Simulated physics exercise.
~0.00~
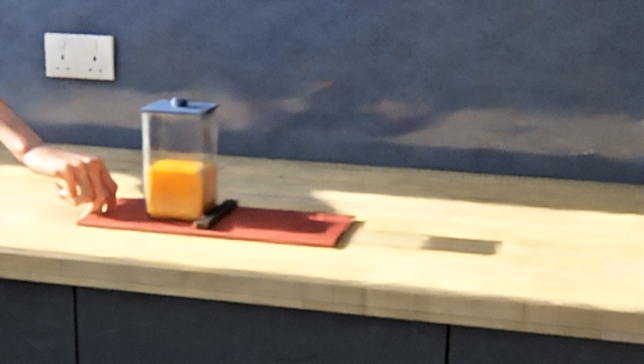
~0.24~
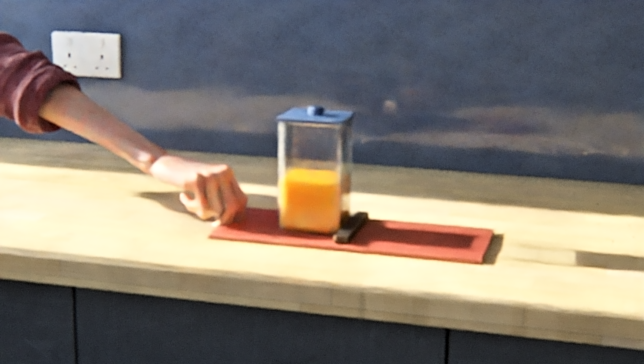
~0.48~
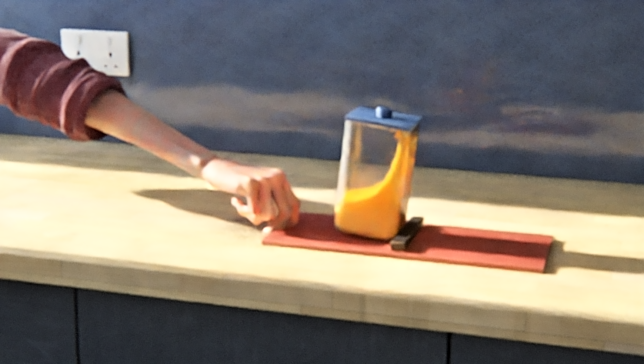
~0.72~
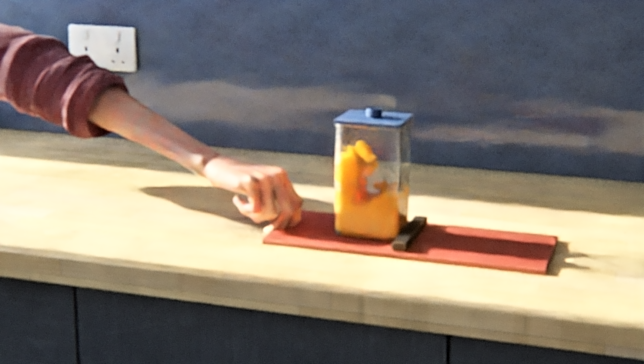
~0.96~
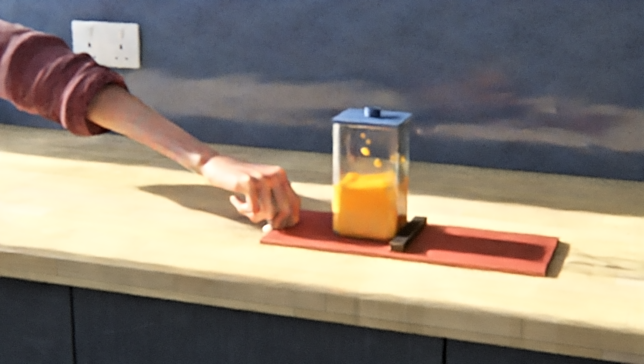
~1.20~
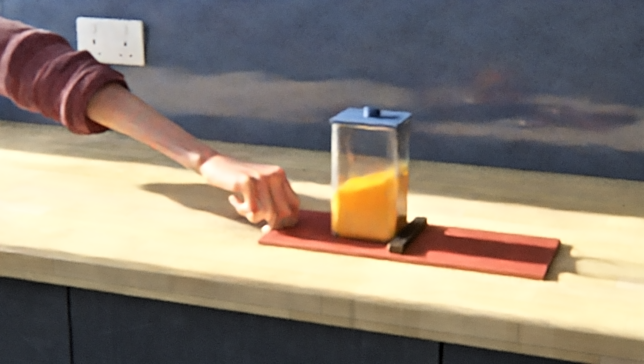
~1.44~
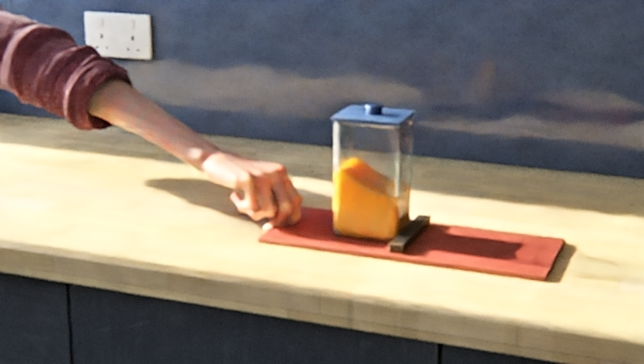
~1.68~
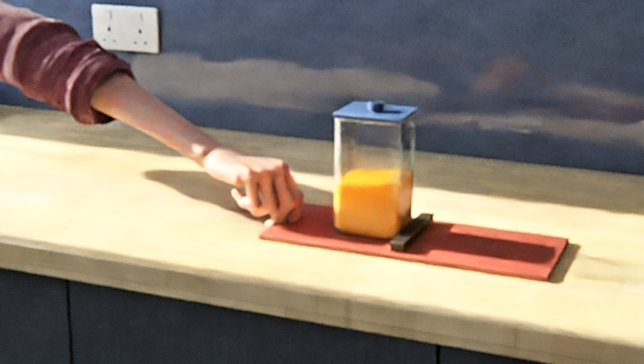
On a wooden counter, a hand slides a red board right; its juice bottle tips slightly, then settles upright.
